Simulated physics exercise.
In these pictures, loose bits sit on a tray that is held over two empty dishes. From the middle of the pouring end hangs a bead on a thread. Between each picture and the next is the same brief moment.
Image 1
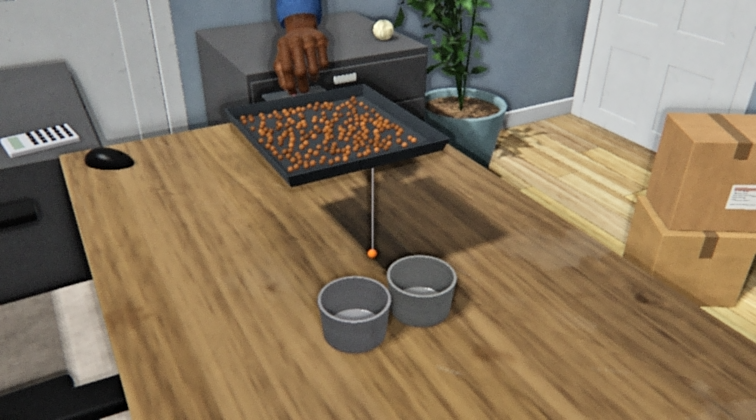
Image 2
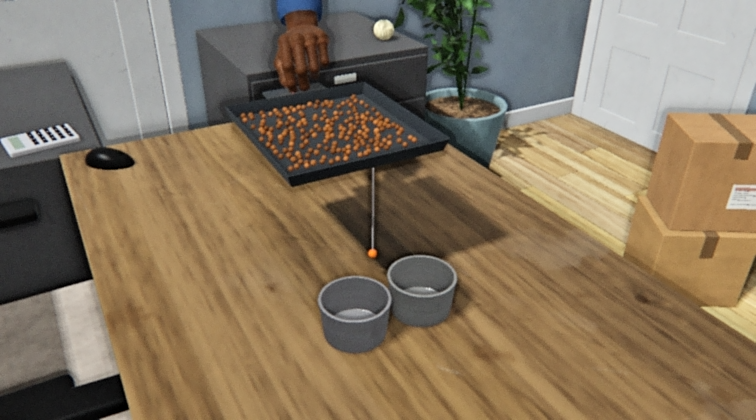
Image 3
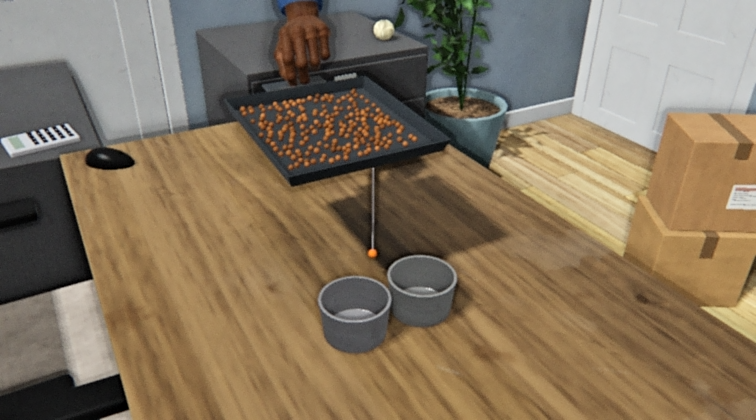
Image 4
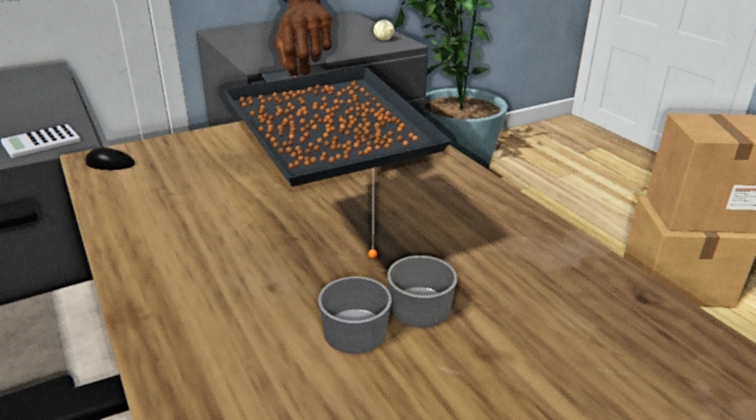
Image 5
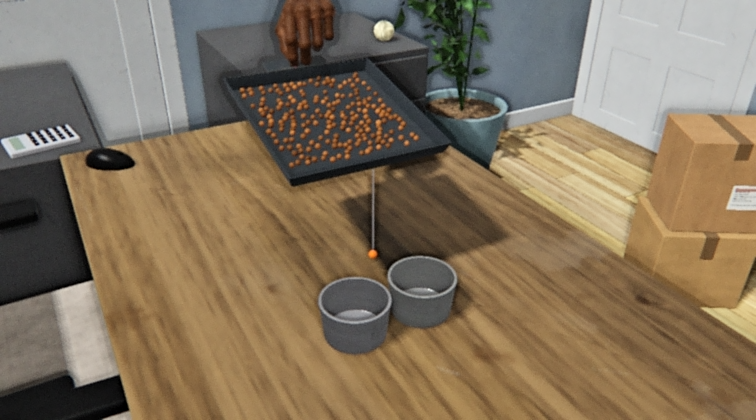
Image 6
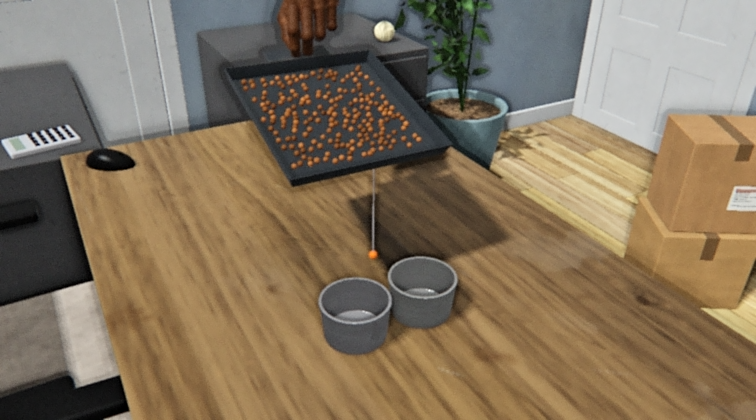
A dark tray scattered with small orange balls slowly tilted toward two empty gray dishes on a wooden table, its far edge rising beside a hand, while an orange bead hung from its near edge.
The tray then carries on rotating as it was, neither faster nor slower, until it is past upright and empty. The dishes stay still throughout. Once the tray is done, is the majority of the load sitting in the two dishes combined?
Yes, the majority is there.
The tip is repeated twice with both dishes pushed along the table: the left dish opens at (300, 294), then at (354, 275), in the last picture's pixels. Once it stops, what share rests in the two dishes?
About 20 per cent, then about 30 per cent.
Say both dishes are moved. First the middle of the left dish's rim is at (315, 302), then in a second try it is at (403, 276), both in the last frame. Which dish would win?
It comes out as the dish further right in the first try and the dish further left in the second.
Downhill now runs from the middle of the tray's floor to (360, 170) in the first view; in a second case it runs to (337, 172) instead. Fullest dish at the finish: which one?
On the first try it's the left-side dish, on the second the left-side dish.
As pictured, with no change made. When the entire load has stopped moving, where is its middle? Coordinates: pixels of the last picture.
The centre comes to rest near (415, 309).
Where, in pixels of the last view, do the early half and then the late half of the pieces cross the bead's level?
The leading part at (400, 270), the rest of it at (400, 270).
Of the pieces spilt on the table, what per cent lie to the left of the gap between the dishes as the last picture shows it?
About 10 percent of the spill.
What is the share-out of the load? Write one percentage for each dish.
The left dish gets close to 30 per cent and the right dish close to 40 per cent.
Just after the last frame, tray tipped steeply; almost all on the tray; just a few in the left dish; just a few in the right dish; about a tenth in the air.
A moment on, tray tipped right over; roughly a quarter on the tray; about a tenth in the left dish; about a tenth in the right dish; about a tenth outside both; roughly half in the air.
Further on, tray tipped past a quarter turn; roughly a third in the left dish; roughly half in the right dish; roughly a quarter outside both.
When it is over, tray tipped past a quarter turn; roughly a third in the left dish; roughly half in the right dish; roughly a quarter outside both.
